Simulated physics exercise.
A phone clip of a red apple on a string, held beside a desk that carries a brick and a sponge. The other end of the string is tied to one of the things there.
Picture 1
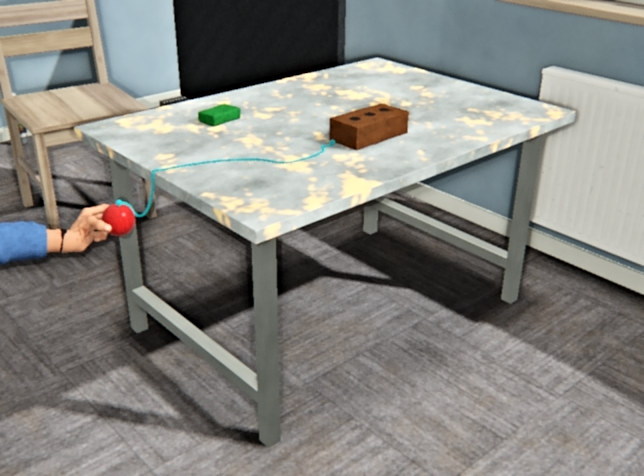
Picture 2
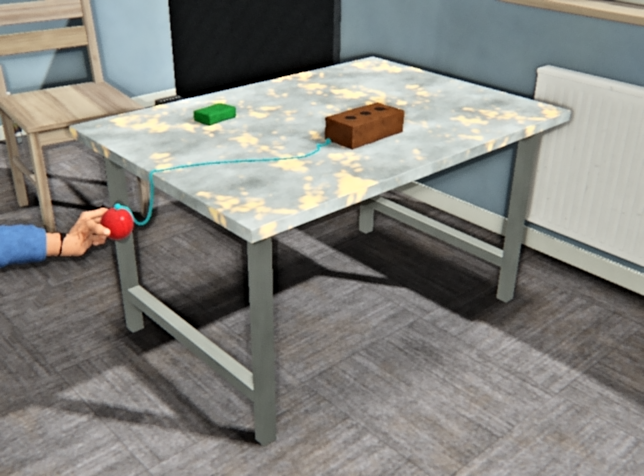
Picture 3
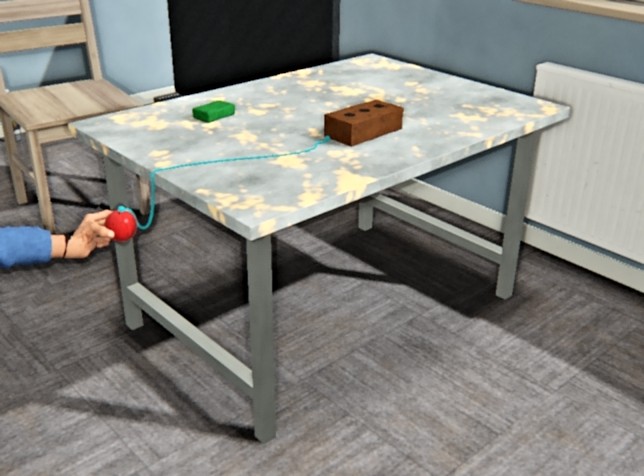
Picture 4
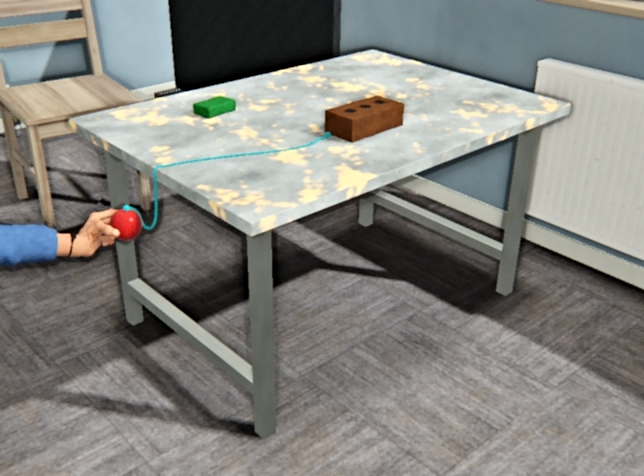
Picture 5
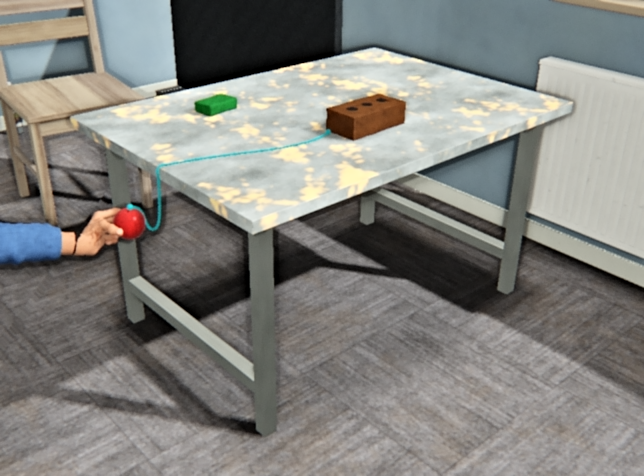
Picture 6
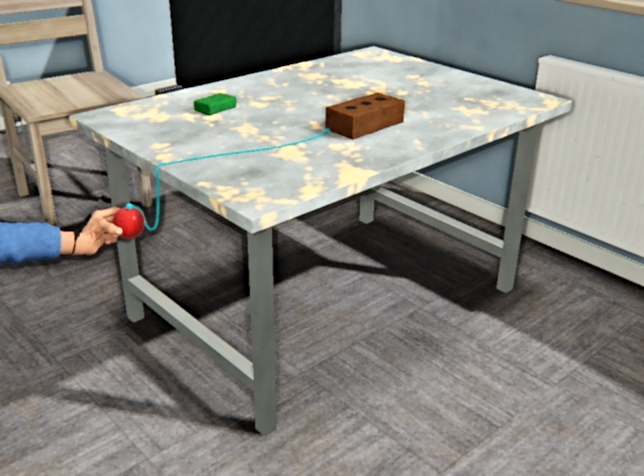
A hand holds a red apple on a string beside a desk, barely moving it.
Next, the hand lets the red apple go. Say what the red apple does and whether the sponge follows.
By the end the red apple has stayed suspended, and the sponge has held its position.
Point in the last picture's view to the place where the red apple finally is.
I'd mark the resting spot at about (210, 291).
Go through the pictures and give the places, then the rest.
In the first frame, red apple (118, 220); brick (370, 114); sponge (219, 109).
In the second frame, red apple (117, 224).
In the third frame, red apple (121, 226).
In the fourth frame, red apple (125, 224); string through (275, 151) (200, 160).
In the fifth frame, red apple (129, 223); string through (273, 149) (198, 159).
In the sixth frame, red apple (129, 222); brick (366, 103); sponge (215, 98); string tied to the brick, with little slack.
Then, 0.86 s on from there, apple off the ground near (180, 293); brick in place; sponge in place.
Then, 1.78 s on from there, apple off the ground near (225, 287); brick in place; sponge in place.
In the end, apple off the ground near (210, 291); brick in place; sponge in place. The red apple hangs in the air and the sponge remains where it stands.
